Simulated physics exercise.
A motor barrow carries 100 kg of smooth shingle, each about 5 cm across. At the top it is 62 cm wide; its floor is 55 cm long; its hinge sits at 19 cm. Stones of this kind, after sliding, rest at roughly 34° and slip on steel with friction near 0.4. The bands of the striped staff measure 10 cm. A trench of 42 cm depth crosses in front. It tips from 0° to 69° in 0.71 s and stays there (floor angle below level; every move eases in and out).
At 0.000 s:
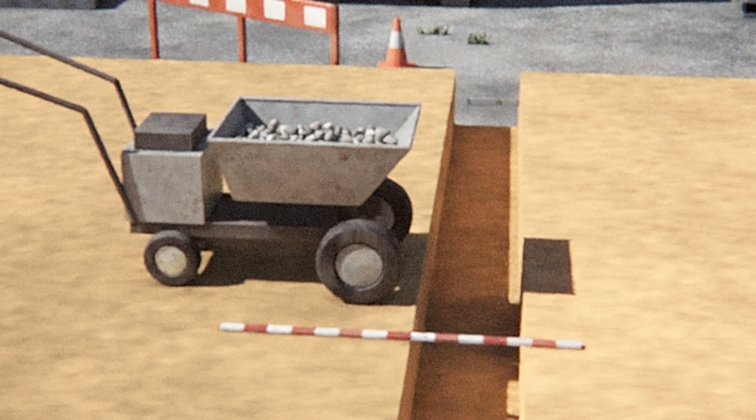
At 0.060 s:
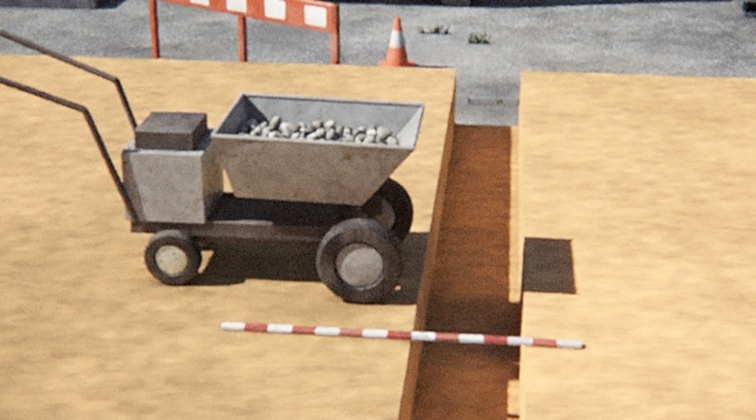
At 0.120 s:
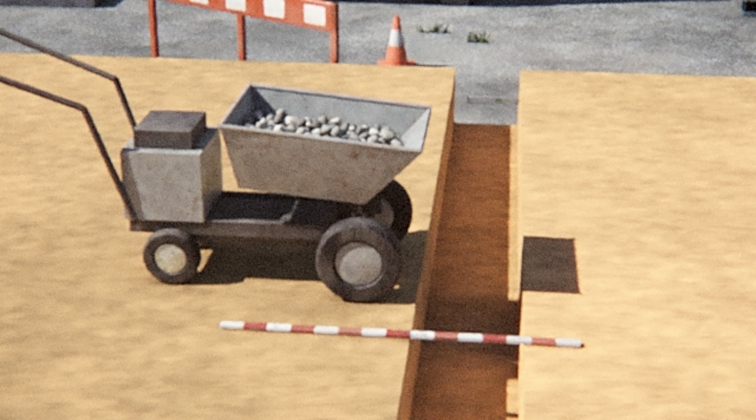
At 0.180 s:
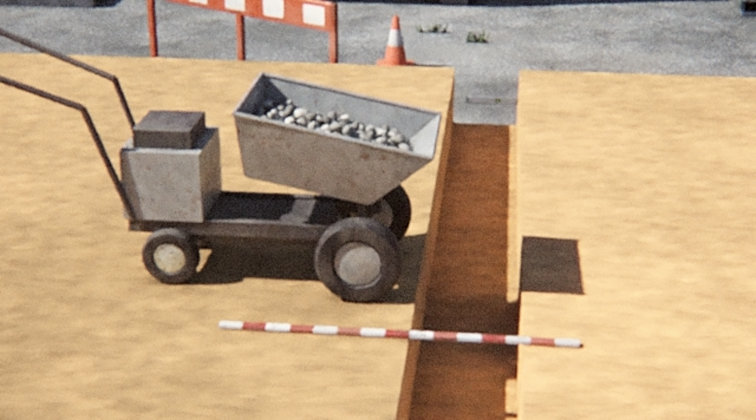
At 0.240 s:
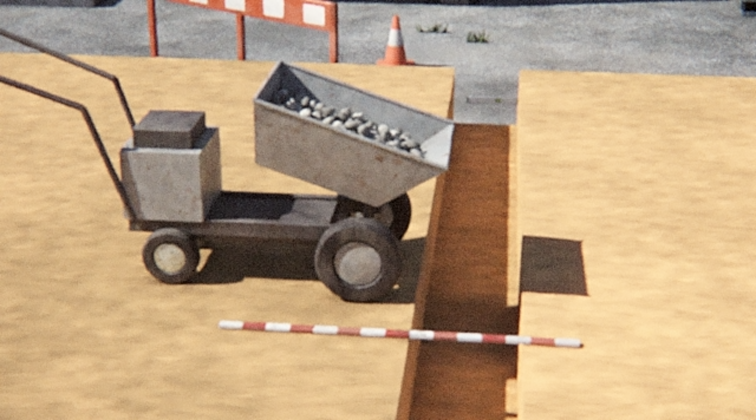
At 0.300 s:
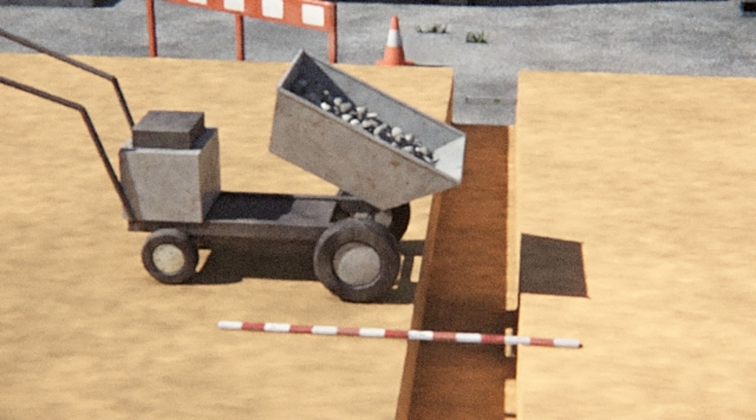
To begin with, a small motor barrow with a grey skip of smooth stones stands level beside a narrow trench, behind a red-and-white striped staff. The skip's left end then rises slowly, its right lip dips over the trench's edge, and the stones slide rightward inside the steepening skip.
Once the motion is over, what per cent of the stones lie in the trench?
31 %.
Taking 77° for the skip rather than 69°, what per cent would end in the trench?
It would come to about 35 percent.
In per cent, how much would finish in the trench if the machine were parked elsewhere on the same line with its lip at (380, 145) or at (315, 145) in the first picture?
I'd say some 60 per cent and some 100 per cent.
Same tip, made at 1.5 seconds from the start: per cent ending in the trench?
It would come to roughly 45 per cent.
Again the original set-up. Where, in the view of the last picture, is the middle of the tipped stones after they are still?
The resting stones are centred at roughly (566, 280).
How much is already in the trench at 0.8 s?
Something like 5 in a hundred.
After 0.5 s the floor is at 58°; 100 % in the skip; the foremost stones are at (471, 210).
After 0.8 s the floor is at 69°; 72 % in the skip, 7 % in the trench, 21 % past the trench; the foremost stones are at (568, 277).
After 1.2 s the floor is at 69°; 21 % in the skip, 11 % in the trench, 69 % past the trench; the foremost stones are at (733, 284).
After 3.1 s the floor is at 69°; 0 % in the skip, 31 % in the trench, 69 % past the trench; the foremost stones are past the picture's edge.
